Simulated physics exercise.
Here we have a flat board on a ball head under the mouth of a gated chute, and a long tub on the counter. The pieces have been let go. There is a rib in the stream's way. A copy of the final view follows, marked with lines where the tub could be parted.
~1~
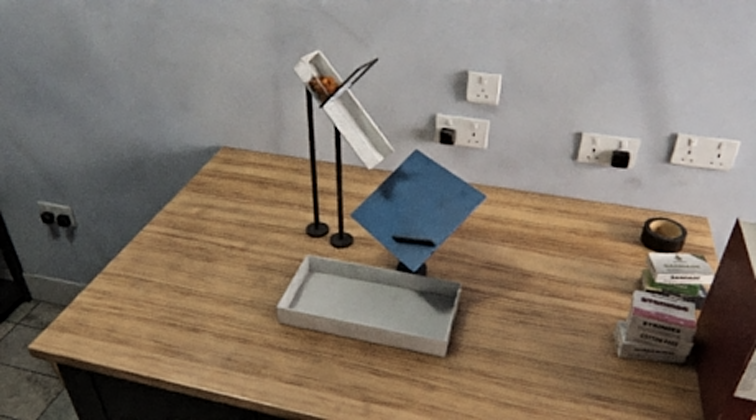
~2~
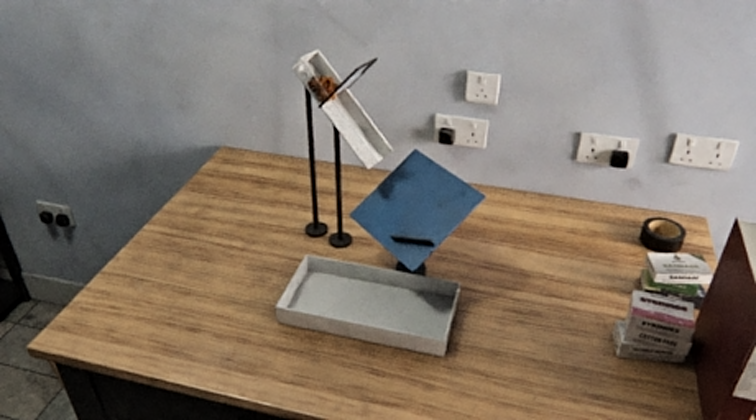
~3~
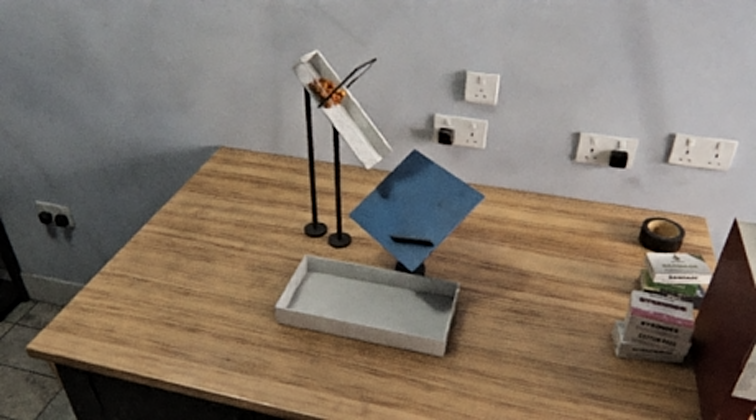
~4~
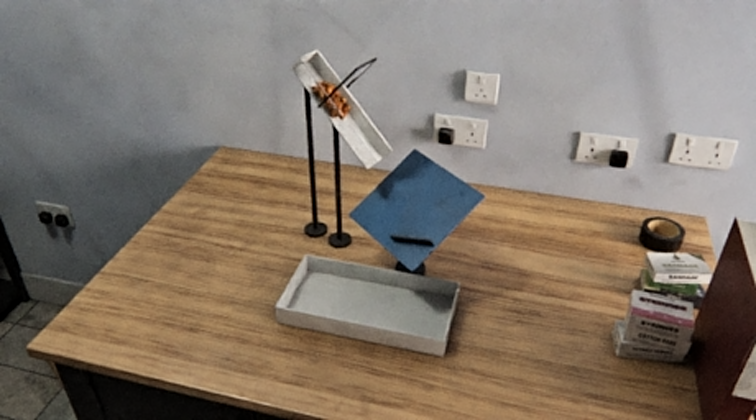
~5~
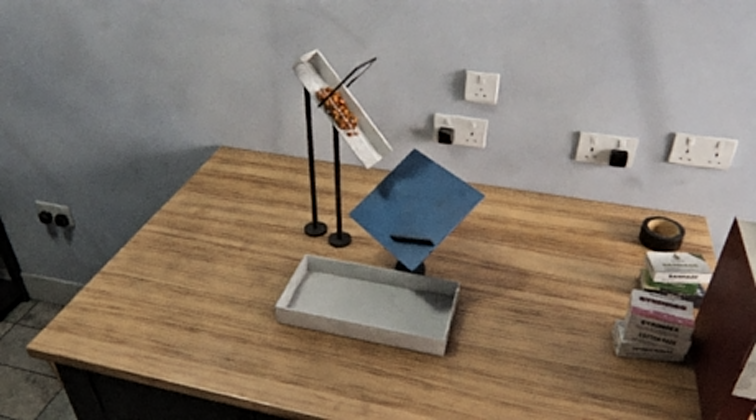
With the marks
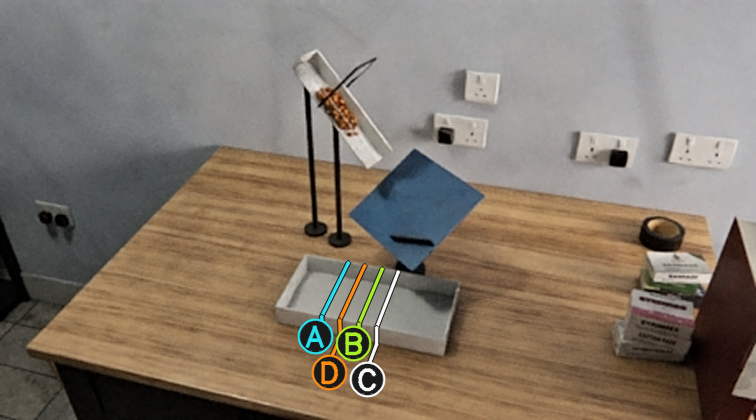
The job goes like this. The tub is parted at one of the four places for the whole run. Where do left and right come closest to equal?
Best: D.
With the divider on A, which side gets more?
More lands on the right.
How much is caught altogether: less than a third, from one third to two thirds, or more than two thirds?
It is more than two thirds.
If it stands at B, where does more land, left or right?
More lands on the left.
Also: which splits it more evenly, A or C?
The answer is A.
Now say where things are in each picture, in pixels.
The first picture shows load behind the gate at (327, 86), bits of cat kibble; lip of the chute at (377, 164), sloping fairly steeply.
The second picture shows middle of the board at (414, 206), tilted fairly steeply; middle of its low edge at (378, 242); of its high edge at (448, 171).
The third picture shows front corners of the tub at (275, 307) and (444, 341), empty; front of the load at (339, 103).
The fourth picture shows middle of the load at (333, 98); its front at (342, 118), about a quarter of the way to the lip; rib from (430, 240) to (390, 235).
The fifth picture shows middle of the load at (336, 109); its front at (356, 134), about half of the way to the lip.
On the marked copy, line A crosses the front rim at (322, 315); line B crosses the front rim at (359, 323); line C crosses the front rim at (376, 326); line D crosses the front rim at (340, 319).
With A, of what is caught, a small part on the left of the divider, most on the right.
With B, of what is caught, nearly all on the left of the divider, a small part on the right.
With C, of what is caught, nearly all on the left of the divider, a stray few on the right.
With D, of what is caught, about half on the left of the divider, about half on the right.
